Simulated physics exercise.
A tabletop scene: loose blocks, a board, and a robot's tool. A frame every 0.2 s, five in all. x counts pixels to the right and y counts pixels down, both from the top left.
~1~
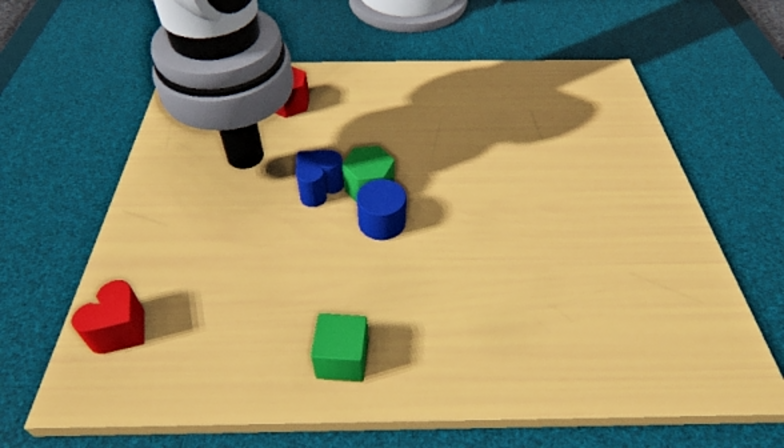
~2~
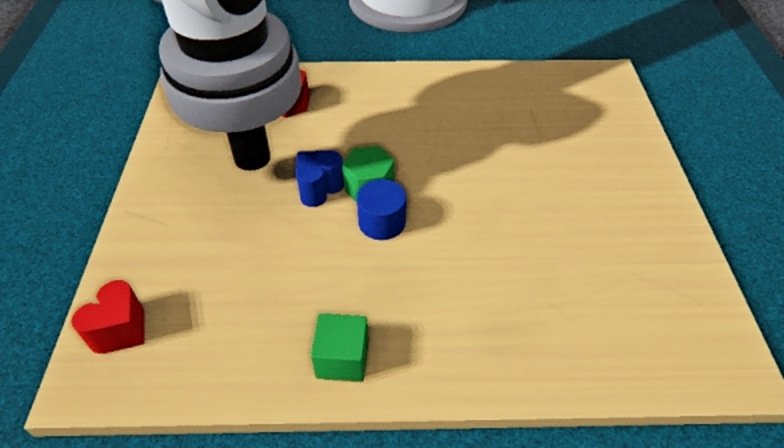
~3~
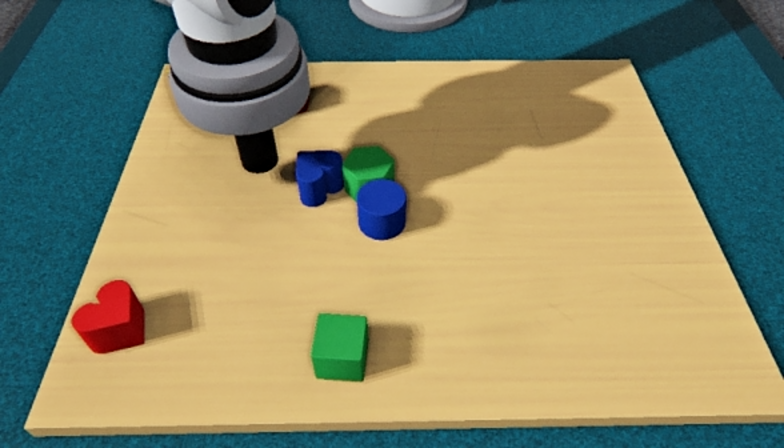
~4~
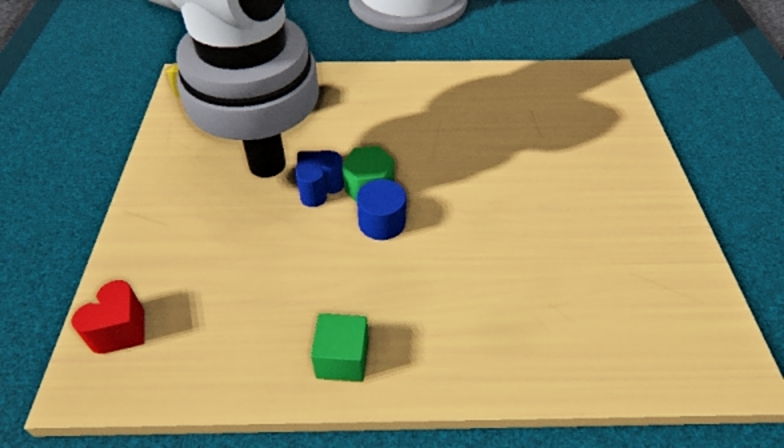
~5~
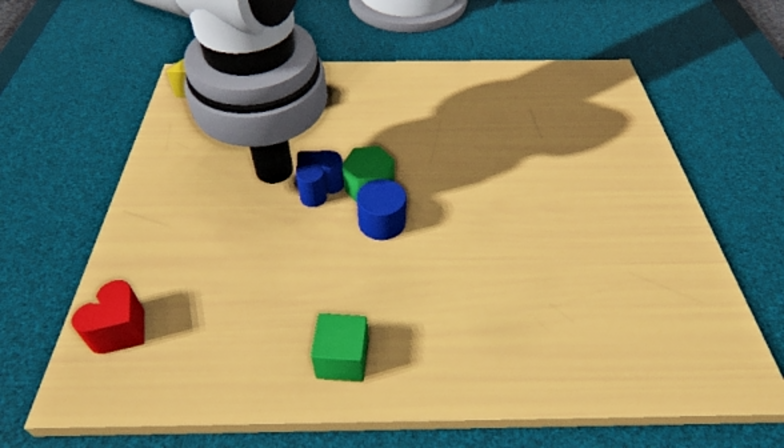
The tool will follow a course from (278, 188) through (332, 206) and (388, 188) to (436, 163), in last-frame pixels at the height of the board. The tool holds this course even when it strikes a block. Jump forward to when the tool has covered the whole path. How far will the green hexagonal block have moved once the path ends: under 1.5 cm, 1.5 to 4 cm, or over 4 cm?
Moves over 4 cm.
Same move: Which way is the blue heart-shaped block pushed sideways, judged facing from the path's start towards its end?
With start-to-end as forward, it shifts left.
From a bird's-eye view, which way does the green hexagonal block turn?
With the clock.
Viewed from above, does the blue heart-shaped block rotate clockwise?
The answer is no.
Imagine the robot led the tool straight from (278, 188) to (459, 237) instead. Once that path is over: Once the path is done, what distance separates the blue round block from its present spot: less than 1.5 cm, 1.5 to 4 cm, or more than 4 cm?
Range: Over 4 cm.
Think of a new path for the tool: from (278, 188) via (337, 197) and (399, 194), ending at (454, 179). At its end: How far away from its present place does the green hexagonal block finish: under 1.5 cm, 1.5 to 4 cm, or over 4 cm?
Covers over 4 cm.
What follows on the original path. One third of the way, tool at (331, 189); blue heart-shaped block at (355, 158), turned 50° anticlockwise; green hexagonal block at (397, 156), turned 30° clockwise.
Two thirds of the way, tool at (389, 170); blue heart-shaped block at (380, 136), turned 90° anticlockwise; green hexagonal block at (430, 138), turned 75° clockwise; blue round block at (394, 197).
At the end, tool at (438, 146); blue heart-shaped block at (382, 132), turned 110° anticlockwise; green hexagonal block at (464, 116), turned 75° clockwise; blue round block at (394, 197).
